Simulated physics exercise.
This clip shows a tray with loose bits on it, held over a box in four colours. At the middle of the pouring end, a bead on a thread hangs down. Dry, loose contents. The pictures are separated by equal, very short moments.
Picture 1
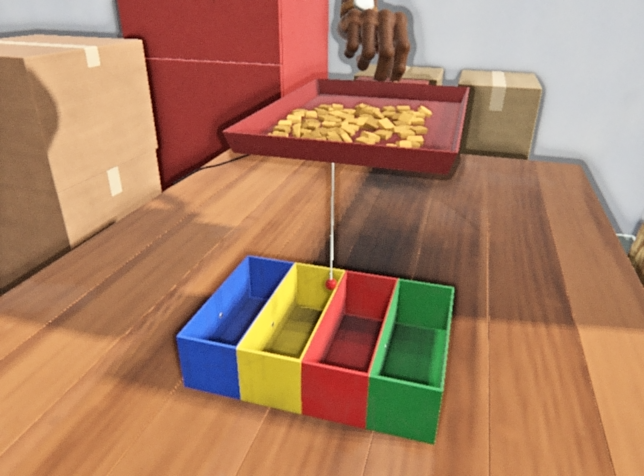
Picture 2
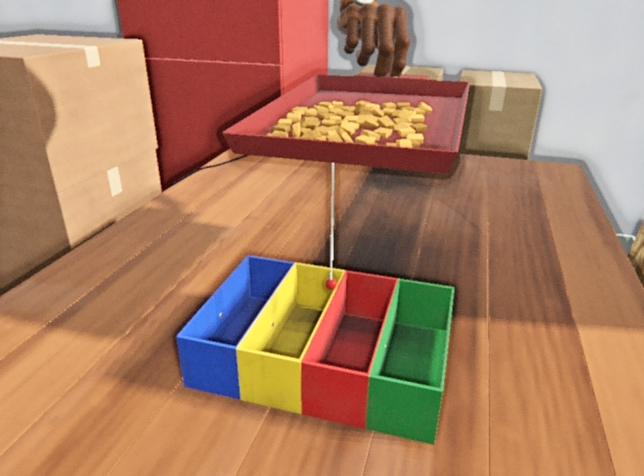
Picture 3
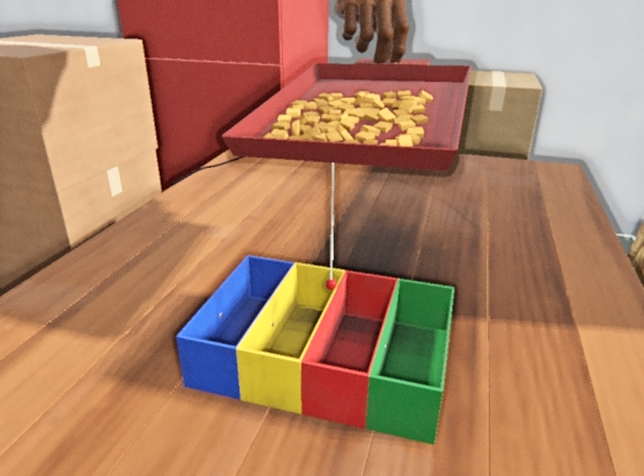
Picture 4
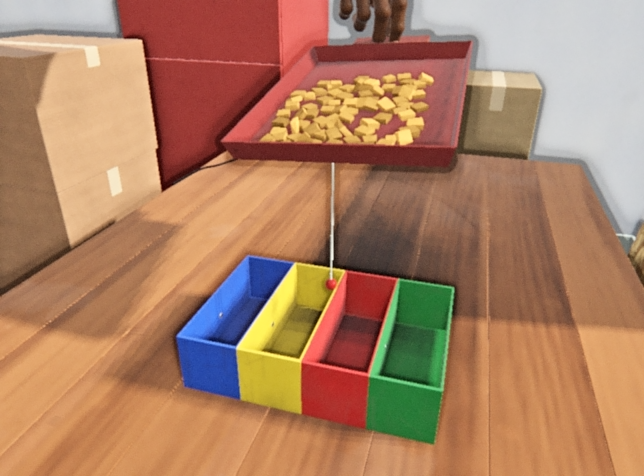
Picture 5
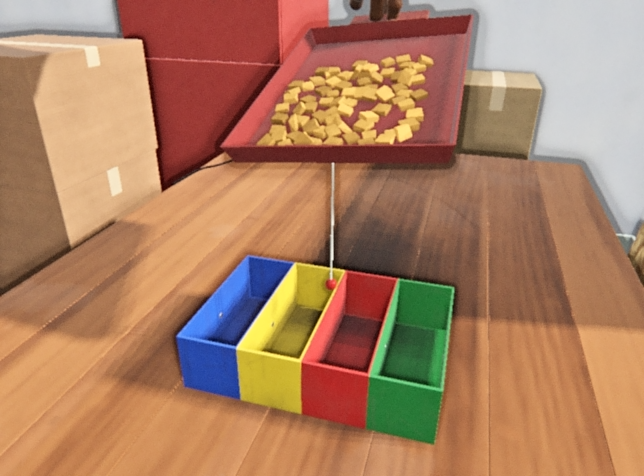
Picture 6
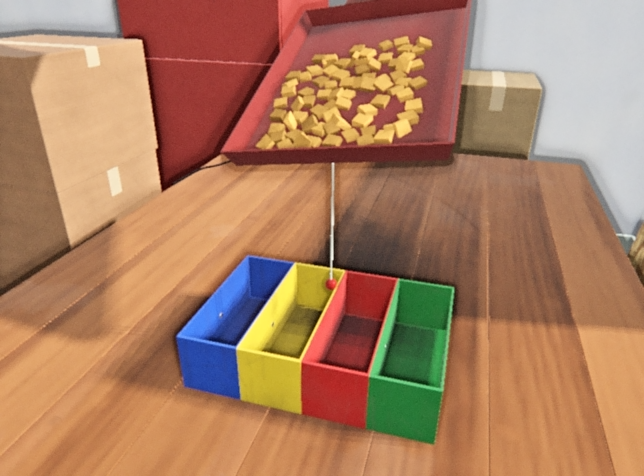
Red tray of loose yellow bits tilting steadily, its far side rising beneath a hand, above a blue, yellow, red and green box.
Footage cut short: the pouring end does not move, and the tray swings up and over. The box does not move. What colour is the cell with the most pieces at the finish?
It is blue.
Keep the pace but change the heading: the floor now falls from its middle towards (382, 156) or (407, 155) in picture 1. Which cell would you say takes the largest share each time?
First aim: The green one. Second aim: The cell in green.
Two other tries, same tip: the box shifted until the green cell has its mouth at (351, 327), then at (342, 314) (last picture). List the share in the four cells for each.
Near 100 and 100 percent respectively.
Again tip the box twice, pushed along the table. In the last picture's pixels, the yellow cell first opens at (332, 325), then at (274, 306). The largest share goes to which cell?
First: The cell in blue. Second: The blue cell.
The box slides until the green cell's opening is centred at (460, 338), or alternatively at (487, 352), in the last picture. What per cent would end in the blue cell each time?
First 30 per cent, second 30 per cent.
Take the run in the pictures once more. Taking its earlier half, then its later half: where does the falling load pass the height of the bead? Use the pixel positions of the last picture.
I'd say close to (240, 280) at first and close to (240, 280) later on.
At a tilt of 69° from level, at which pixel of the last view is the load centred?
Near (293, 129).
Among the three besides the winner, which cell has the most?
Rank 2: The cell in yellow.
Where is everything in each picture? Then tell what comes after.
In the first picture, corners of the pouring end (232, 130) and (450, 150), level; middle of the load (351, 128), cereal squares; bead on its thread (331, 284); blue cell (209, 363); yellow cell (270, 376); red cell (334, 390); green cell (403, 405).
In the second picture, corners of the pouring end (232, 131) and (450, 149), level; middle of the load (351, 126).
In the third picture, corners of the pouring end (231, 134) and (449, 147), tipped barely, lowest at the left corner; middle of the load (350, 121).
In the fourth picture, corners of the pouring end (230, 138) and (448, 143), tipped a little, lowest at the left corner; middle of the load (350, 112).
In the fifth picture, corners of the pouring end (229, 143) and (447, 141), tipped clearly, lowest at the left corner; middle of the load (349, 104).
In the sixth picture, corners of the pouring end (229, 147) and (446, 138), tipped clearly, lowest at the left corner; middle of the load (347, 95); blue cell (209, 363); yellow cell (270, 376); red cell (334, 390); green cell (403, 405).
Just after the last frame, tray tipped steeply; almost all on the tray; just a few falling or outside the box.
A moment on, tray tipped past a quarter turn; about a tenth on the tray; roughly a third in the blue cell; roughly a quarter in the yellow cell; roughly a third falling or outside the box.
Further on, tray tipped past a quarter turn; roughly two thirds in the blue cell; roughly a quarter in the yellow cell; just a few in the red cell; about a tenth falling or outside the box.
When it is over, tray tipped past a quarter turn; roughly two thirds in the blue cell; roughly a quarter in the yellow cell; just a few in the red cell; not one in the green cell; about a tenth outside the box.
